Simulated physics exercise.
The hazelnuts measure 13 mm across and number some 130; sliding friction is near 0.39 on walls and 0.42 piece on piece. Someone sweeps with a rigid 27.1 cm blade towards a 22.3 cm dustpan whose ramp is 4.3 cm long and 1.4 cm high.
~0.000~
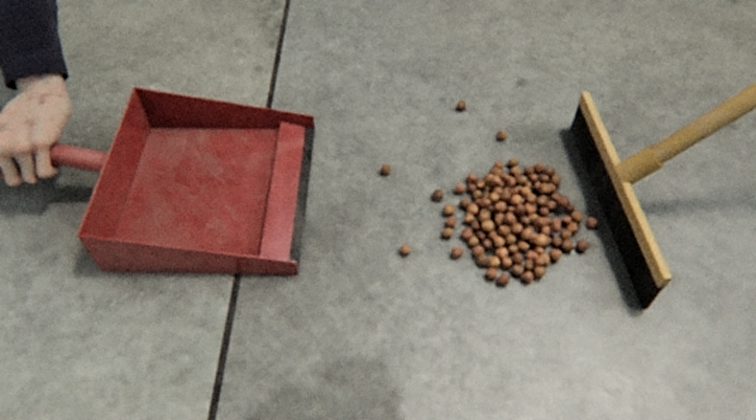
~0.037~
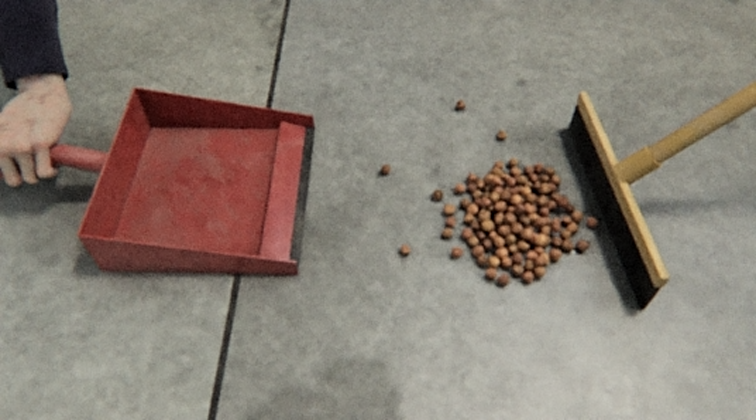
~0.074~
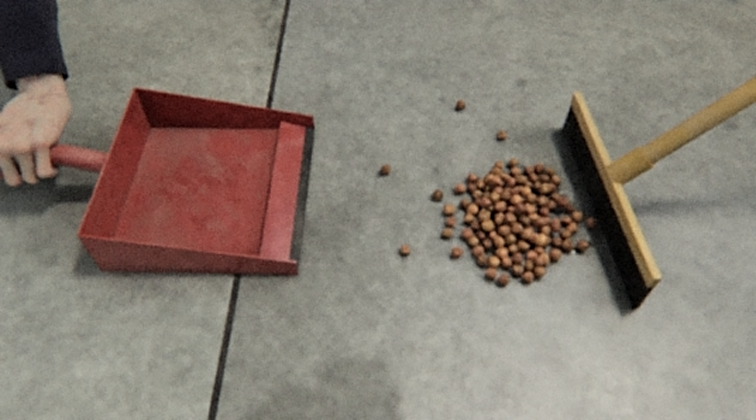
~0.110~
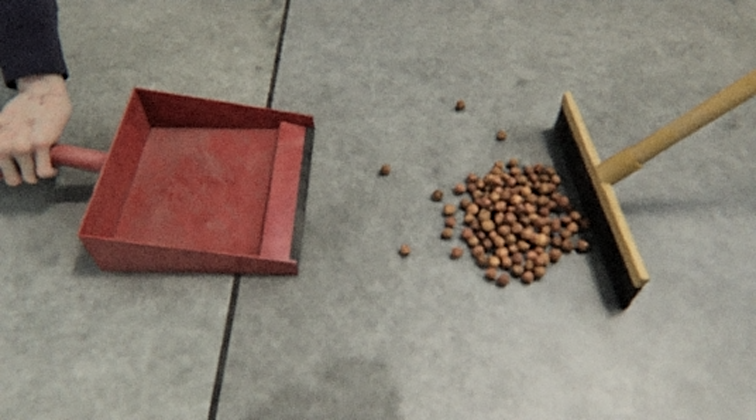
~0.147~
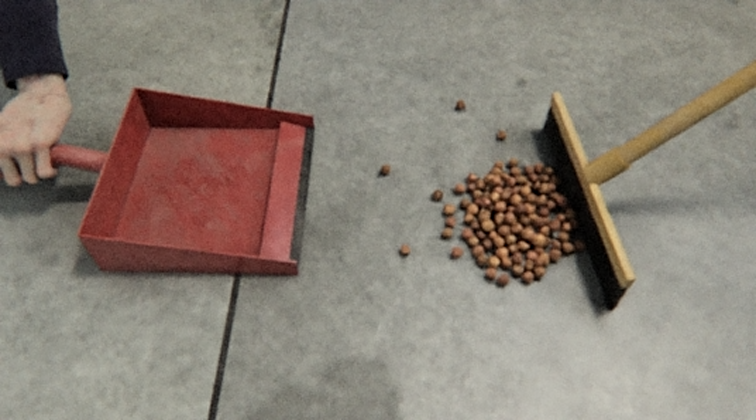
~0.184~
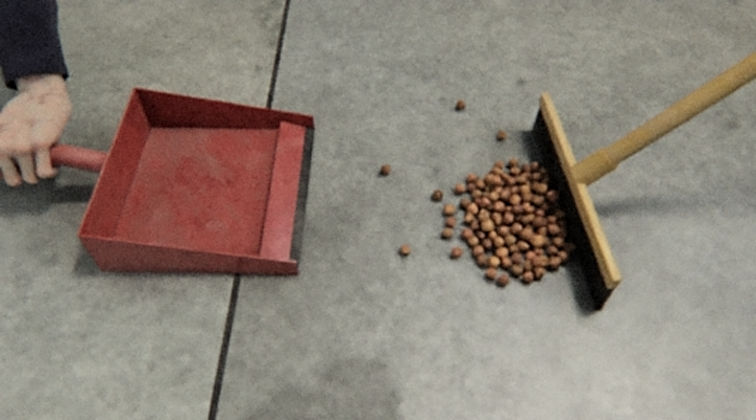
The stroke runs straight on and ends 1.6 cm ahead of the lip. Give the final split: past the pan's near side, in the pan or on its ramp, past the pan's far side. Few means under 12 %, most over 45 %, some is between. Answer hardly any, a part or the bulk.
Near side: A part, pan: A part, far side: Hardly any.
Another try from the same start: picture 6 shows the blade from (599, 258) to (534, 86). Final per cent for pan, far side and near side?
Pan 5, far 15, near 15.
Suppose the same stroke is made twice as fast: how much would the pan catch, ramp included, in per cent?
In that case some 35 per cent.
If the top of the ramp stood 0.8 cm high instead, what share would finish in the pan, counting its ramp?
Then about 35 per cent.
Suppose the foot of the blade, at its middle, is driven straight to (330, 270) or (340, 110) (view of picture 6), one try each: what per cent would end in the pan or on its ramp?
About 30 and 5 per cent.
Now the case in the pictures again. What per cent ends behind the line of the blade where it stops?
About 5 per cent.
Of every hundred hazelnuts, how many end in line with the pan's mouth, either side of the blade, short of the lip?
Some 40 per cent.
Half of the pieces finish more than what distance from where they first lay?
About 26 cm.
After 0.54 s, middle of the blade 18 cm from the lip; 0 % over the lip, far side 0 %, near side 15 %.
Then, at 0.77 s, middle of the blade 9 cm from the lip; 0 % over the lip, far side 0 %, near side 20 %.
Then, at 1.12 s, middle of the blade 3 cm from the lip; 35 % over the lip, far side 0 %, near side 25 %.
By 1.7 s all is still; near side 25 %, pan 30 %, far side 0 %, in front of the lip or behind the blade 40 %.
